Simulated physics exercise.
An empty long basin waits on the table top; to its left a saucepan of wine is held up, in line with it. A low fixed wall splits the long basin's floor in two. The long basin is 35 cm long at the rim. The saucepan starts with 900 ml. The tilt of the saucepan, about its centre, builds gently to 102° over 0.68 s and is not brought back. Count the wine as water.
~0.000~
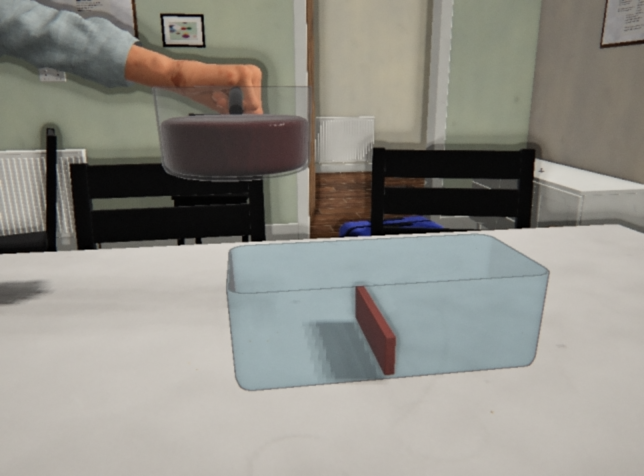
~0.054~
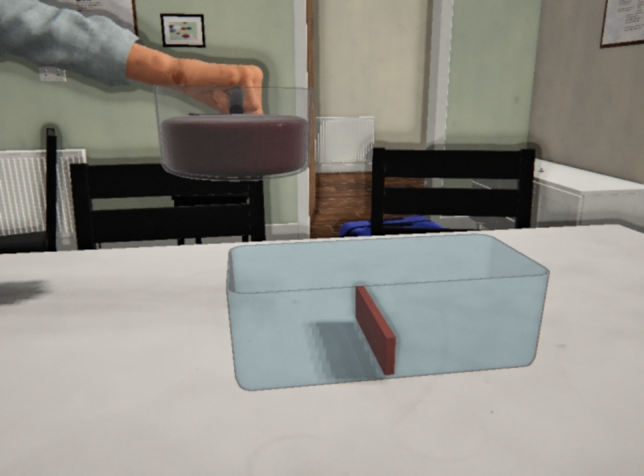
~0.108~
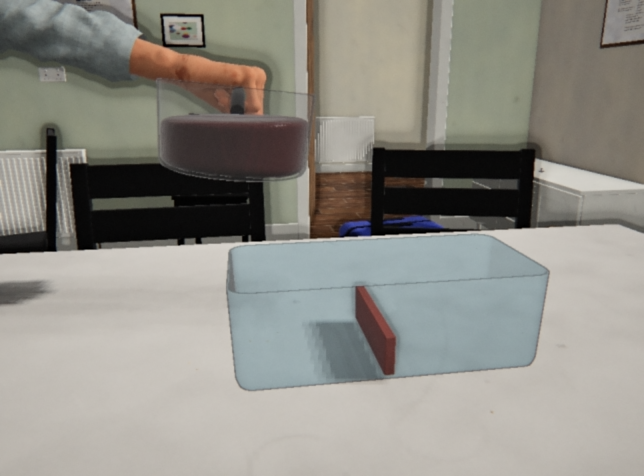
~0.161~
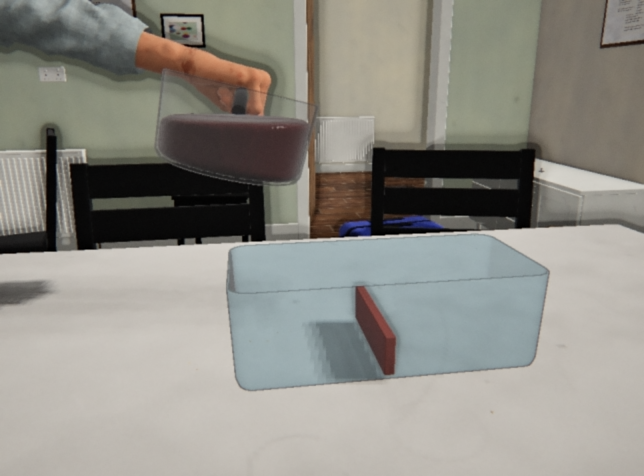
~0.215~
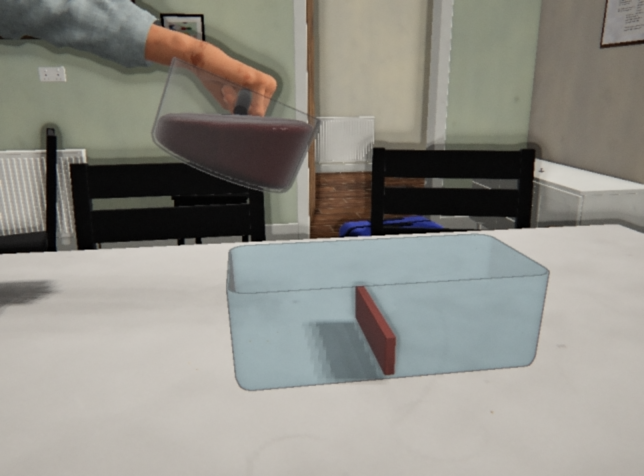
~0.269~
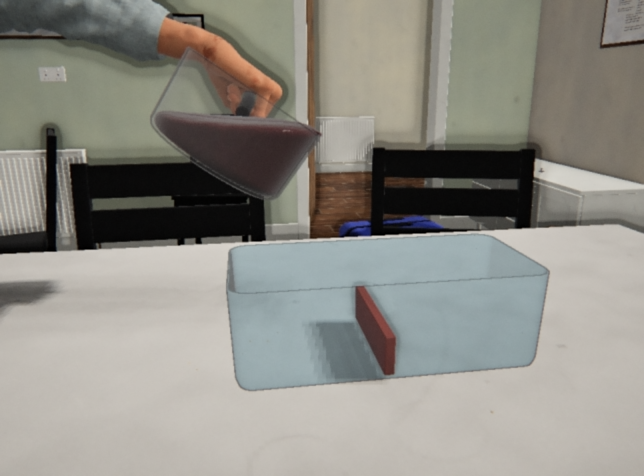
A hand holds a clear pan of dark red liquid and gradually tilts it rightward.
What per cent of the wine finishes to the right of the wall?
About 22 per cent.
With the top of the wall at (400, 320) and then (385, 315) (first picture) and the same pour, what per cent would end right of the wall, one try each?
In turn about 20 and 15 per cent.
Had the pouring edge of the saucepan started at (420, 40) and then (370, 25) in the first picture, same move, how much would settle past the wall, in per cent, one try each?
First 85, then 85 per cent.
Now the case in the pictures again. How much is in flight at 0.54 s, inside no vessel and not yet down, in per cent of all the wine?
About 44 per cent.
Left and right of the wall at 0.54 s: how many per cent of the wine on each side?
Some 16 per cent left and 5 right.
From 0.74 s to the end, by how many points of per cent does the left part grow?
About 12 per cent.
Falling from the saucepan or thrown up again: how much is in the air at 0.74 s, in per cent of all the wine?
About 8 per cent.
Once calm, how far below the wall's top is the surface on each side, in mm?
Left about 18 mm, right about 40 mm.
After 0.54 s the tilt is 92° and 35 per cent is still to pour, 15 is left of the wall and 5 right of it.
After 0.74 s the tilt is 102° and 10 per cent is still to pour, 64 is left of the wall and 17 right of it.
After 0.95 s the tilt is 102° and 2 per cent is still to pour, 72 is left of the wall and 21 right of it.
After 1.18 s the tilt is 102° and 0 per cent is still to pour, 76 is left of the wall and 22 right of it.
In the end 76 per cent lies left of the wall, 22 right of it and 2 outside.
